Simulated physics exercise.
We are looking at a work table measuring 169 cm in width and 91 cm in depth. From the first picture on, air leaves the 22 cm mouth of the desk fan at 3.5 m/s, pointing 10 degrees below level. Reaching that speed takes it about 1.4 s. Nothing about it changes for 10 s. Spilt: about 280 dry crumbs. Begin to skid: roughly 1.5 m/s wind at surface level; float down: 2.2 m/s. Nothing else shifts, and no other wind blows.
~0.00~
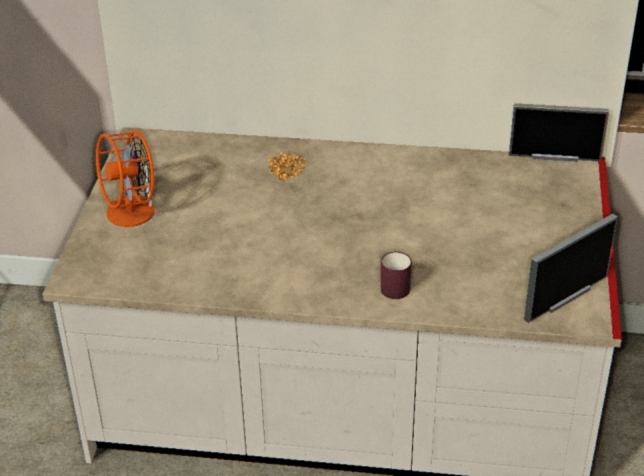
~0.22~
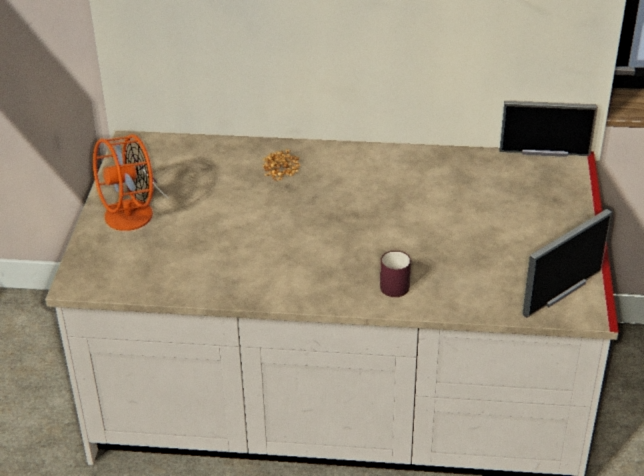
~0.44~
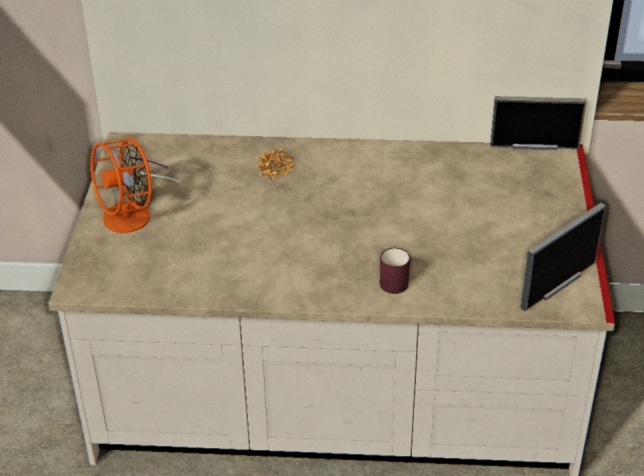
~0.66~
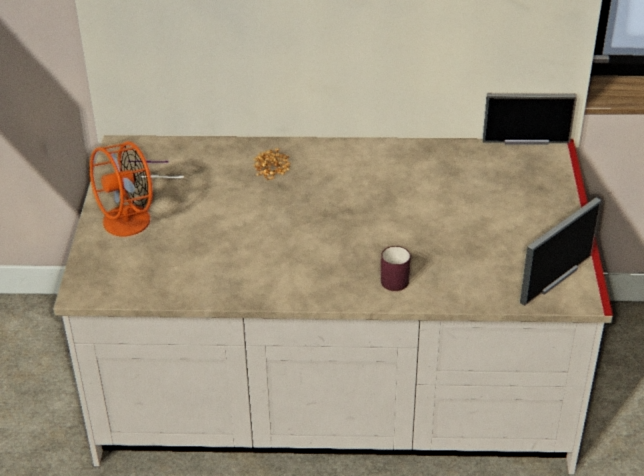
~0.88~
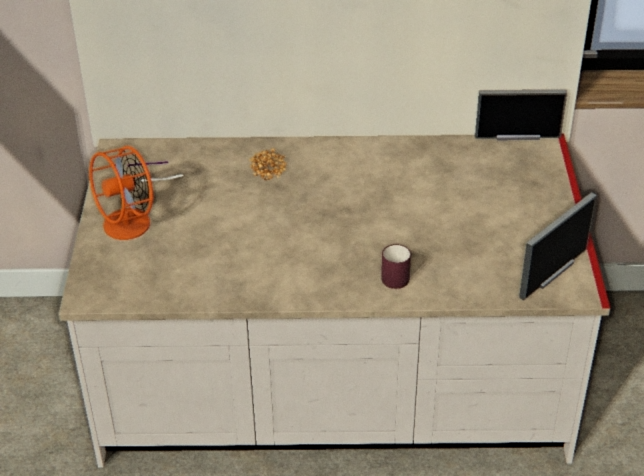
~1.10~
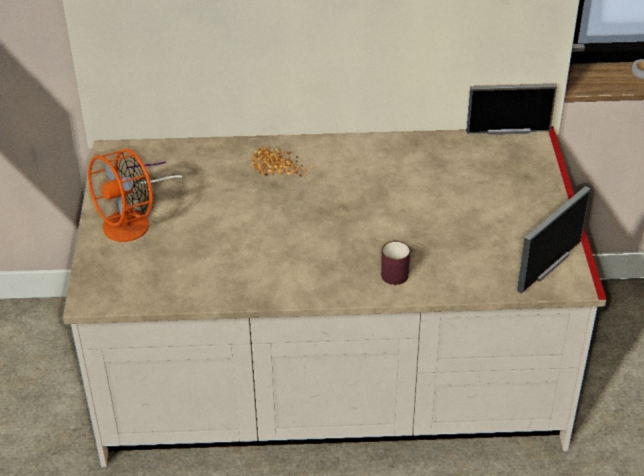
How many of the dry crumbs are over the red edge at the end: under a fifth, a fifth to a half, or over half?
Looking at the red edge, the share there is the larger part.
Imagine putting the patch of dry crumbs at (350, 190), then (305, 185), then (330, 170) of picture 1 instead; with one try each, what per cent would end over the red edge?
Roughly 90 %, then 100 %, then 100 %.
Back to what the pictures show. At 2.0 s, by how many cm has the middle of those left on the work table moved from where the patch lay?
It works out to close to 100 cm.
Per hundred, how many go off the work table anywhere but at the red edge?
About 0 %.
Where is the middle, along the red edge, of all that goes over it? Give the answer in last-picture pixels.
Somewhere about (564, 161).
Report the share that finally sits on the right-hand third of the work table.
Near 15 per cent at the end.
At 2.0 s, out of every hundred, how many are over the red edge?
I reckon close to 60 %.
After 2.0 s, 62 % are over the red edge; the middle of those still in play is near (535, 141); 20 % have settled or left.
After 3.2 s, 84 % are over the red edge; the middle of those still in play is near (463, 126); 93 % have settled or left.
After 5.5 s, 84 % are over the red edge; the middle of those still in play is near (463, 124); 94 % have settled or left.
After 10.0 s, at the end, 87 % are over the red edge.
